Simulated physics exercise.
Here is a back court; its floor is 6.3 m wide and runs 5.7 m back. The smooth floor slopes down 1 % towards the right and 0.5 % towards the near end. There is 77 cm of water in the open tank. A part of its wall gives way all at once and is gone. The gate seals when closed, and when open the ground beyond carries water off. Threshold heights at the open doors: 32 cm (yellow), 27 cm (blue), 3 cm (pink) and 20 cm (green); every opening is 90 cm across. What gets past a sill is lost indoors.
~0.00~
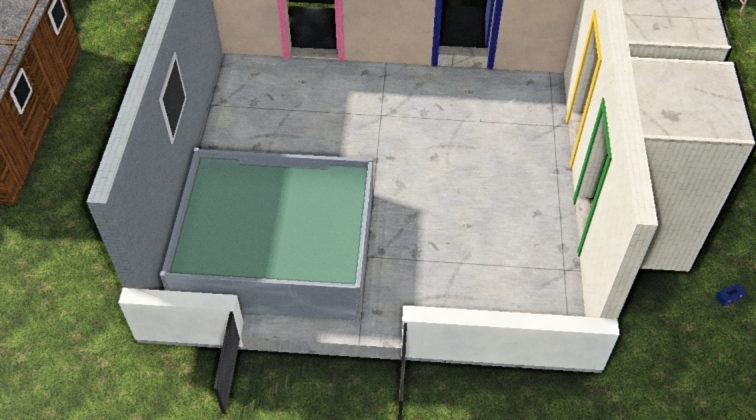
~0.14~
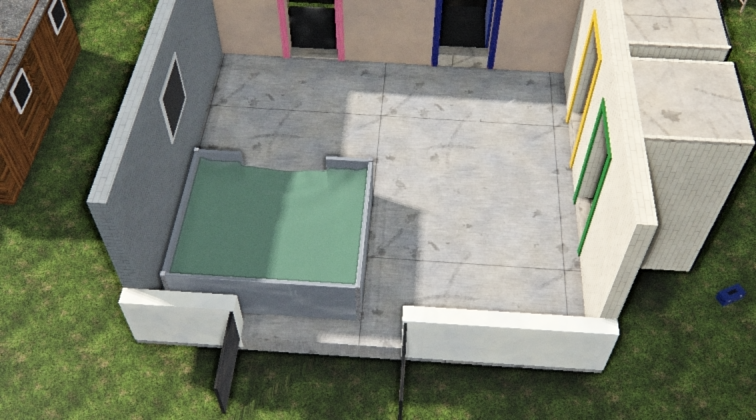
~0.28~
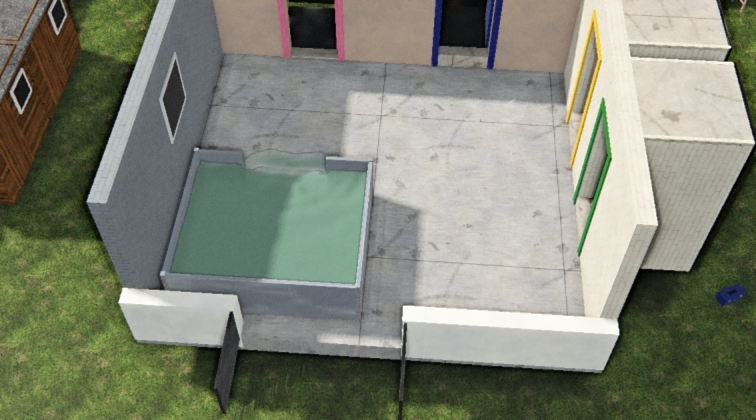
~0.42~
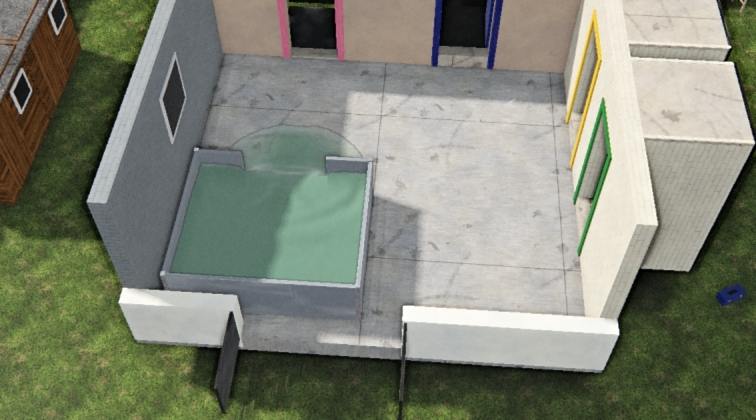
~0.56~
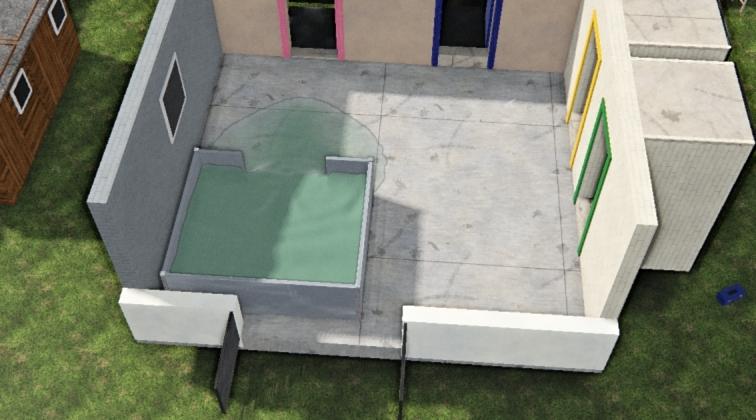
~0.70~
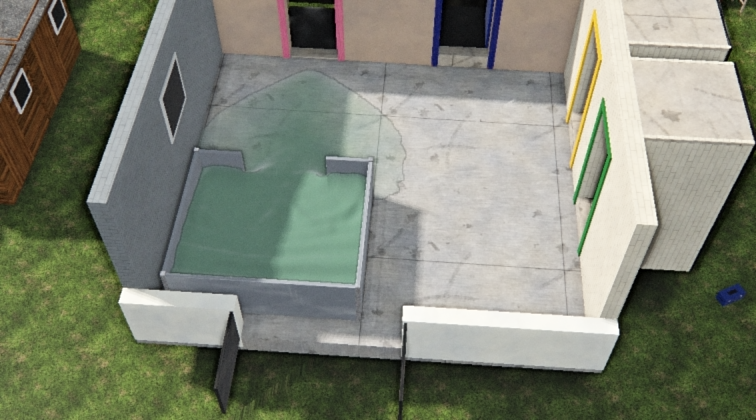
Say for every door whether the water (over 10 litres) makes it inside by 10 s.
Within that time: At the yellow door it stays under the limit; at the blue door it does not reach the limit; at the pink door it goes over the limit; at the green door it does not reach the limit.
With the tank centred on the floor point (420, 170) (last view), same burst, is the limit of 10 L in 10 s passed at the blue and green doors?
Against that limit: Blue past it, green under.
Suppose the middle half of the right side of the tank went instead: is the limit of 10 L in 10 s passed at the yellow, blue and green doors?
Against that limit: Yellow below, blue not over, green over.
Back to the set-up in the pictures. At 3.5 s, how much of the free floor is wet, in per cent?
Some 55 per cent of it.
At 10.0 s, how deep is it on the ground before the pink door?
About 10.0 cm.
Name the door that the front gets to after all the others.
It is the green one.
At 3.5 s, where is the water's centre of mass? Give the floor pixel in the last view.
Near (316, 170).
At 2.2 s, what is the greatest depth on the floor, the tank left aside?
Up to some 40 cm.
After 1.4 s water covers 40 % of the floor and is deepest (51 cm) near (223, 55); yellow door not reached, blue door not reached, pink door 11 cm at the sill, 91 L in, green door not reached.
After 2.2 s water covers 45 % of the floor and is deepest (40 cm) near (225, 83); yellow door not reached, blue door 18 cm at the sill, 0 L in, pink door 22 cm at the sill, 263 L in, green door not reached.
After 3.5 s water covers 55 % of the floor and is deepest (31 cm) near (339, 62); yellow door 16 cm at the sill, 0 L in, blue door 13 cm at the sill, 0 L in, pink door 21 cm at the sill, 535 L in, green door not reached.
After 6.0 s water covers 80 % of the floor and is deepest (26 cm) near (546, 81); yellow door 20 cm at the sill, 0 L in, blue door 10 cm at the sill, 0 L in, pink door 17 cm at the sill, 801 L in, green door 10 cm at the sill, 0 L in.
After 10.0 s water covers 95 % of the floor and is deepest (20 cm) near (575, 334); yellow door 14 cm at the sill, 0 L in, blue door 6 cm at the sill, 0 L in, pink door 10 cm at the sill, 1014 L in, green door 9 cm at the sill, 0 L in.
